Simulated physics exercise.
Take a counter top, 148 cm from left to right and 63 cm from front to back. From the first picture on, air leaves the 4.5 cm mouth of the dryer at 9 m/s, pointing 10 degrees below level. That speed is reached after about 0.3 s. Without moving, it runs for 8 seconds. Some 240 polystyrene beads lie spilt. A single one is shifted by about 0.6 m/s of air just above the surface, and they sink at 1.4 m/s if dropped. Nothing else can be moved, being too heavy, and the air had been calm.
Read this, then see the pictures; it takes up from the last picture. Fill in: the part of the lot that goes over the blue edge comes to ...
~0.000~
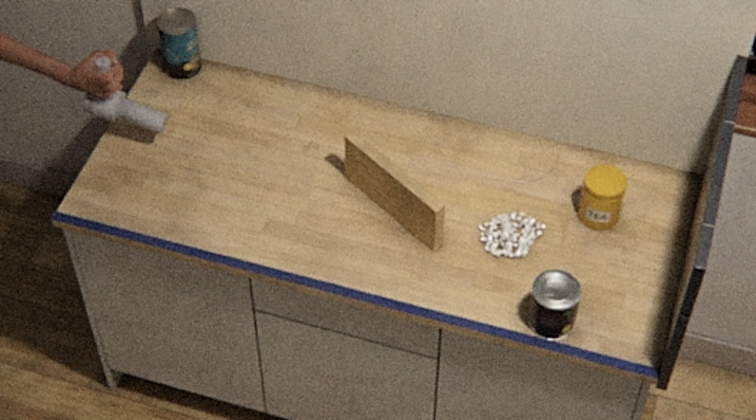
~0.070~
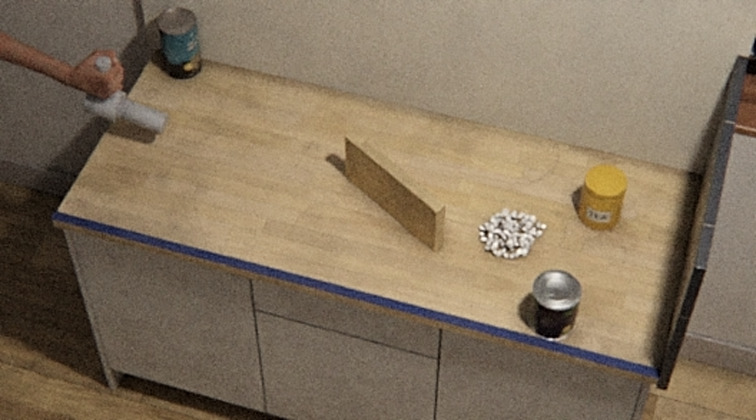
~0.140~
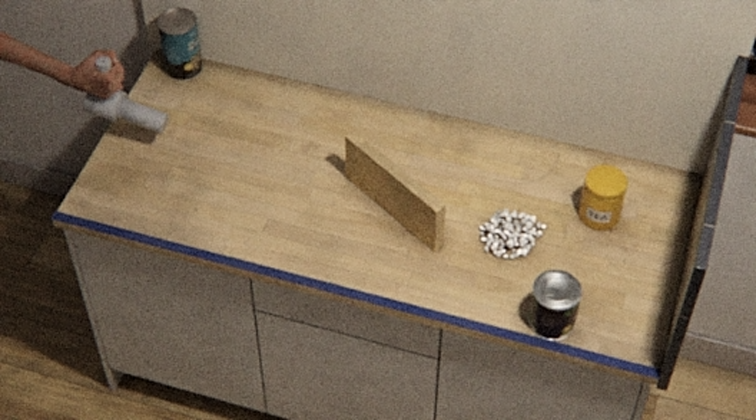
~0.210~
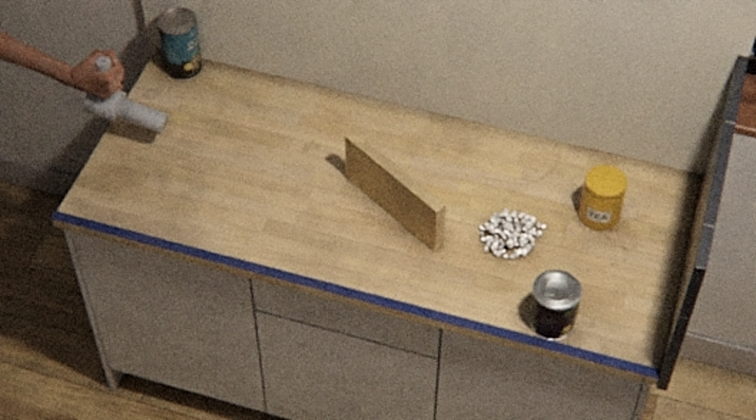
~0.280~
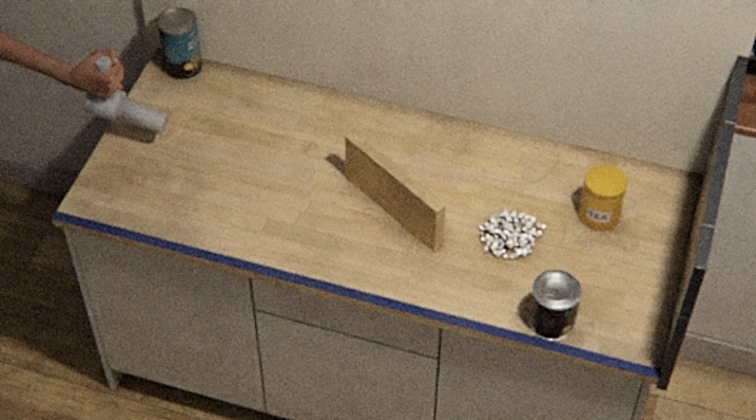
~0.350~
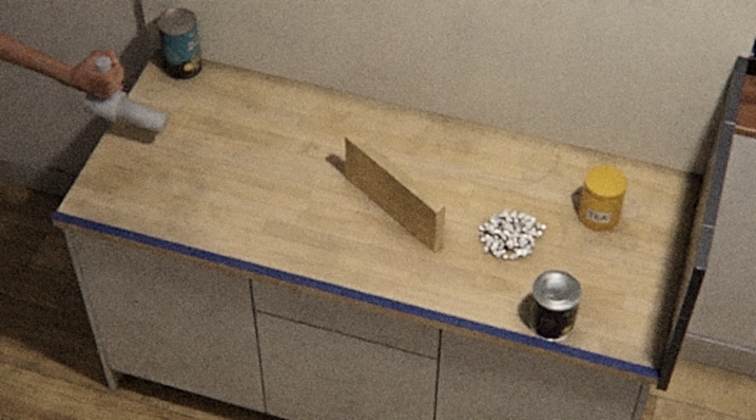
A quarter or less.
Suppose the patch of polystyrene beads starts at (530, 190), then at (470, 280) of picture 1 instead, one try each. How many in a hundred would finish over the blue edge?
First try 0 %, second try 40 %.
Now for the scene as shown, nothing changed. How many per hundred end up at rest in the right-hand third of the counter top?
Roughly 100 %.
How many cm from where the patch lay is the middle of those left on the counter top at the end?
0 cm.
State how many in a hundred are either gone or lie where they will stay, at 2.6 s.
Estimated share: Near 90 %.
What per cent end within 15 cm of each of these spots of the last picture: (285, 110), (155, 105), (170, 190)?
Taking the spots one by one, around 0 %, 0 % and 0 %.
After 1.6 s, 13 % are on the move or not yet settled, 0 % are over the blue edge; the middle of those still in play is near (511, 231).
After 2.6 s, 12 % are on the move or not yet settled, 0 % are over the blue edge; the middle of those still in play is near (511, 231).
After 4.4 s, 11 % are on the move or not yet settled, 0 % are over the blue edge; the middle of those still in play is near (511, 231).
After 8.0 s, at the end, 0 % are over the blue edge; the middle of those still in play is near (511, 231).
